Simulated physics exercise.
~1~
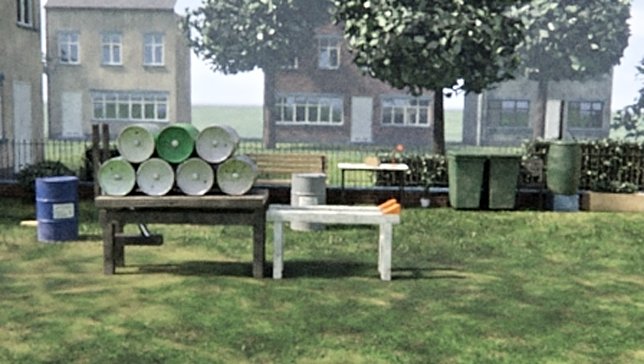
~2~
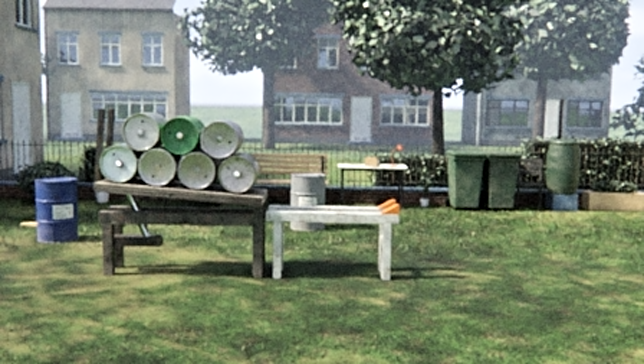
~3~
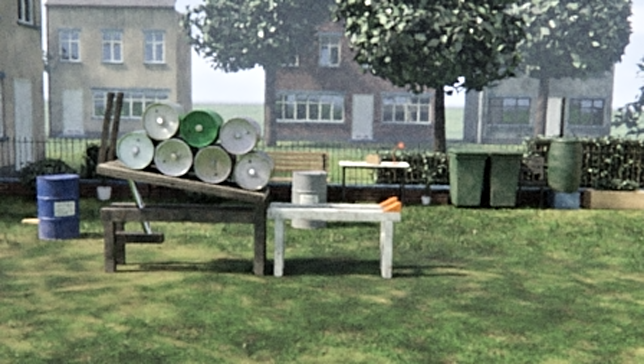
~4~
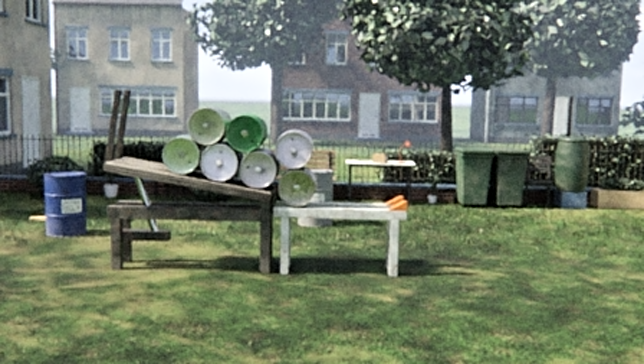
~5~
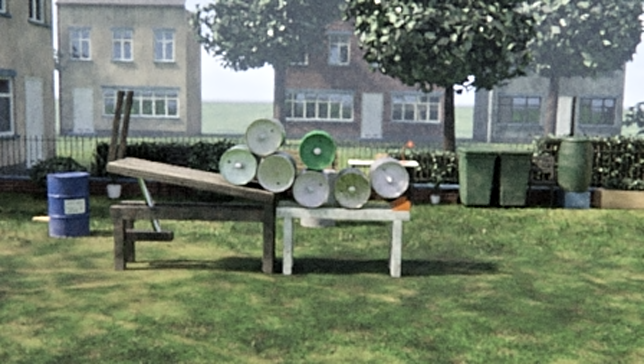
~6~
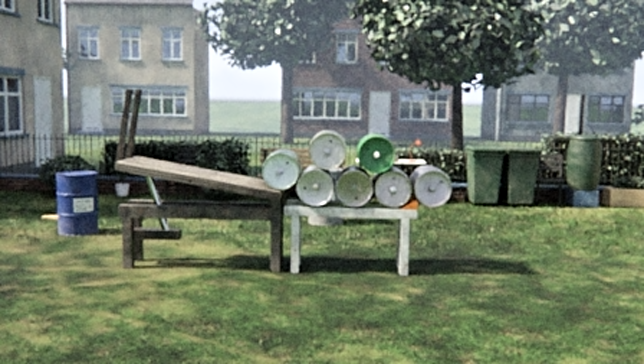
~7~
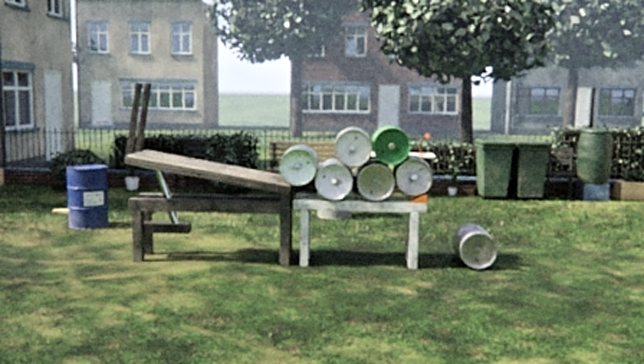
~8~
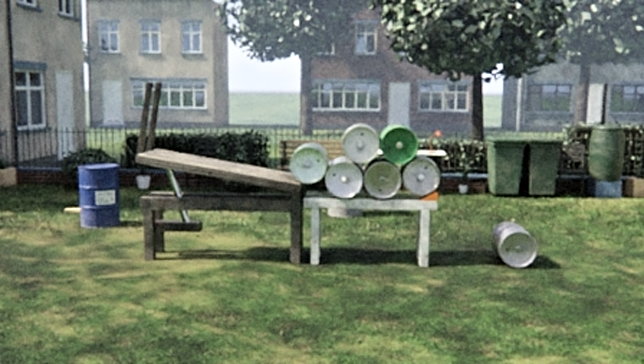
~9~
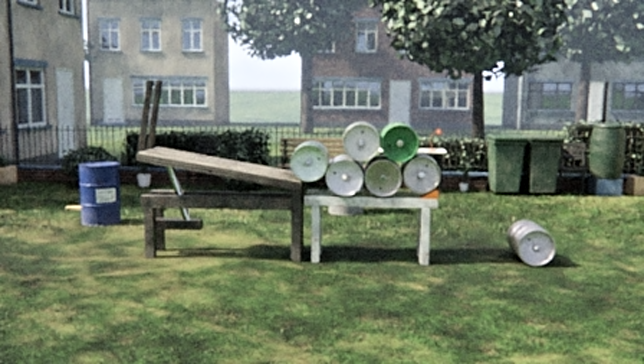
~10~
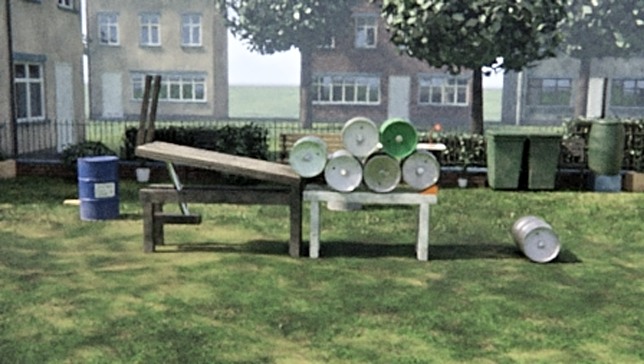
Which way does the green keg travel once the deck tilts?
The green keg moves to the right, going from the deck onto the pale rack, where it rests on top of other kegs.
Kegs roll right off a tilting deck onto a rack, and one drops onto the grass.
